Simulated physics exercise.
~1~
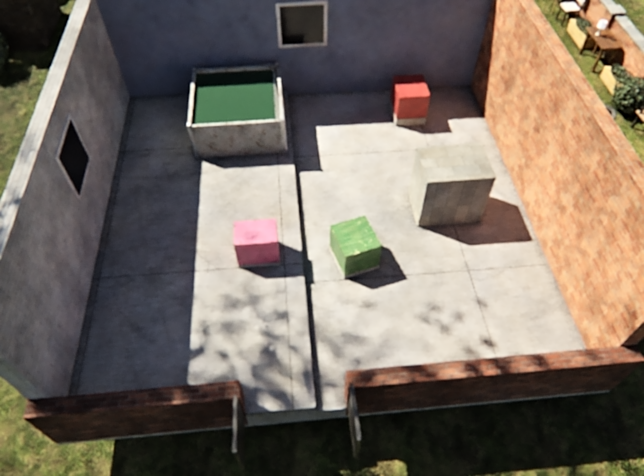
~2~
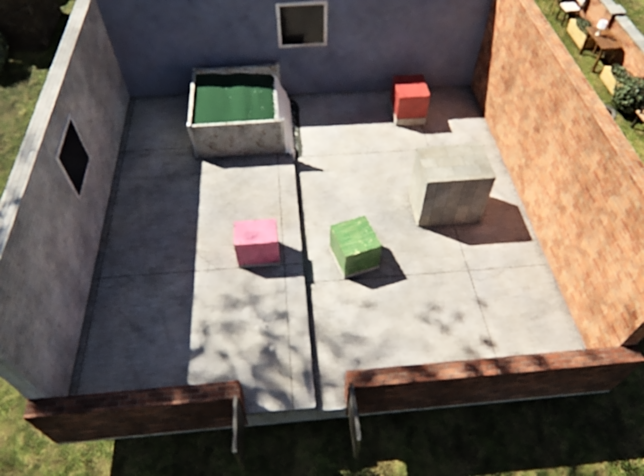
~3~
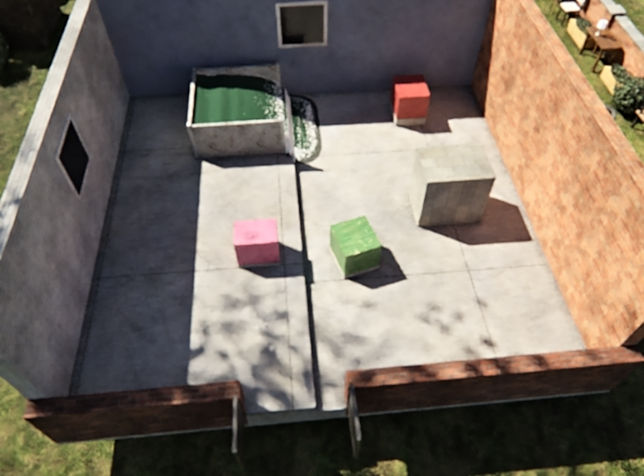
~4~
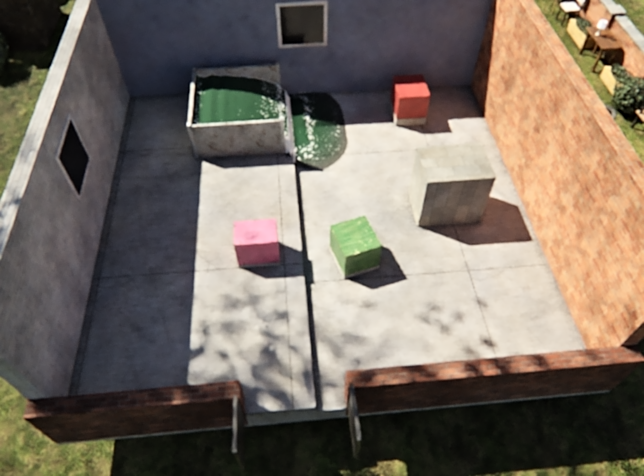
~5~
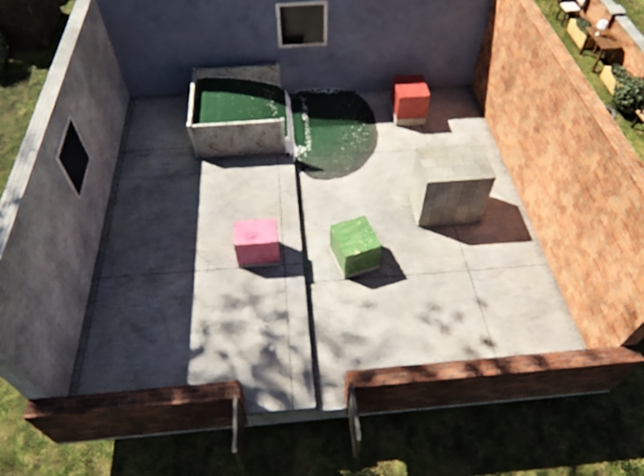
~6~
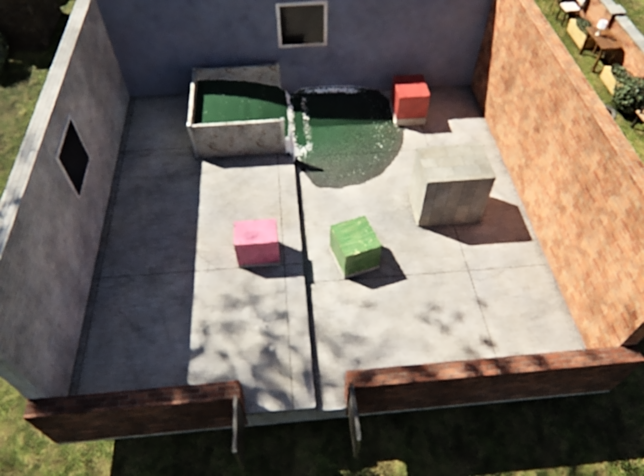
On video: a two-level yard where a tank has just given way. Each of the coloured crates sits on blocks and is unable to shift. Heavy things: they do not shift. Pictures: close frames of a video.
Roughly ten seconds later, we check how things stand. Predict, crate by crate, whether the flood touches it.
My prediction: The red crate is touched; the pink crate remains untouched; the green crate is touched.
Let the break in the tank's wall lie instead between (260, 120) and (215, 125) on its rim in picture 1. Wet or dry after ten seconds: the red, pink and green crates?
Going through them, the red is never reached, the pink gets reached and the green gets reached.
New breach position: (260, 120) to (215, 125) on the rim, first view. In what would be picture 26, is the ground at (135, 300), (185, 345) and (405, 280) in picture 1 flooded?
Spot one inundated, spot two inundated, spot three spared.
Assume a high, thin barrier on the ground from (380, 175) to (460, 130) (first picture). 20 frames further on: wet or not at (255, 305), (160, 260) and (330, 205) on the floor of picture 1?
As listed: Dry, not flooded, wet.
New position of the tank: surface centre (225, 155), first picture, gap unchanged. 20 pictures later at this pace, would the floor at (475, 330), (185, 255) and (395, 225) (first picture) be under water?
As listed: Awash, dry, flooded.
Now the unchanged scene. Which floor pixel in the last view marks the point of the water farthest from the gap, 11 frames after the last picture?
Approximate pixel: (536, 236).
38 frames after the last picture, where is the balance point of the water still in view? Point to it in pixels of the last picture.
At about (410, 186).
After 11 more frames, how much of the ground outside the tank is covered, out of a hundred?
Around 30 percent of it.
A moment on, water covers 25 % of the floor; the red crate water round its plinth, the pink crate not reached, the green crate not reached.
Next, water covers 30 % of the floor; the red crate water round its plinth, the pink crate not reached, the green crate water round its plinth.
Then, water covers 40 % of the floor; the red crate water round its plinth, the pink crate not reached, the green crate water round its plinth.
Later, water covers 55 % of the floor; the red crate water round its plinth, the pink crate not reached, the green crate water round its plinth.
In the end, water covers 60 % of the floor; the red crate was topped, the pink crate stayed above the water, the green crate was topped.
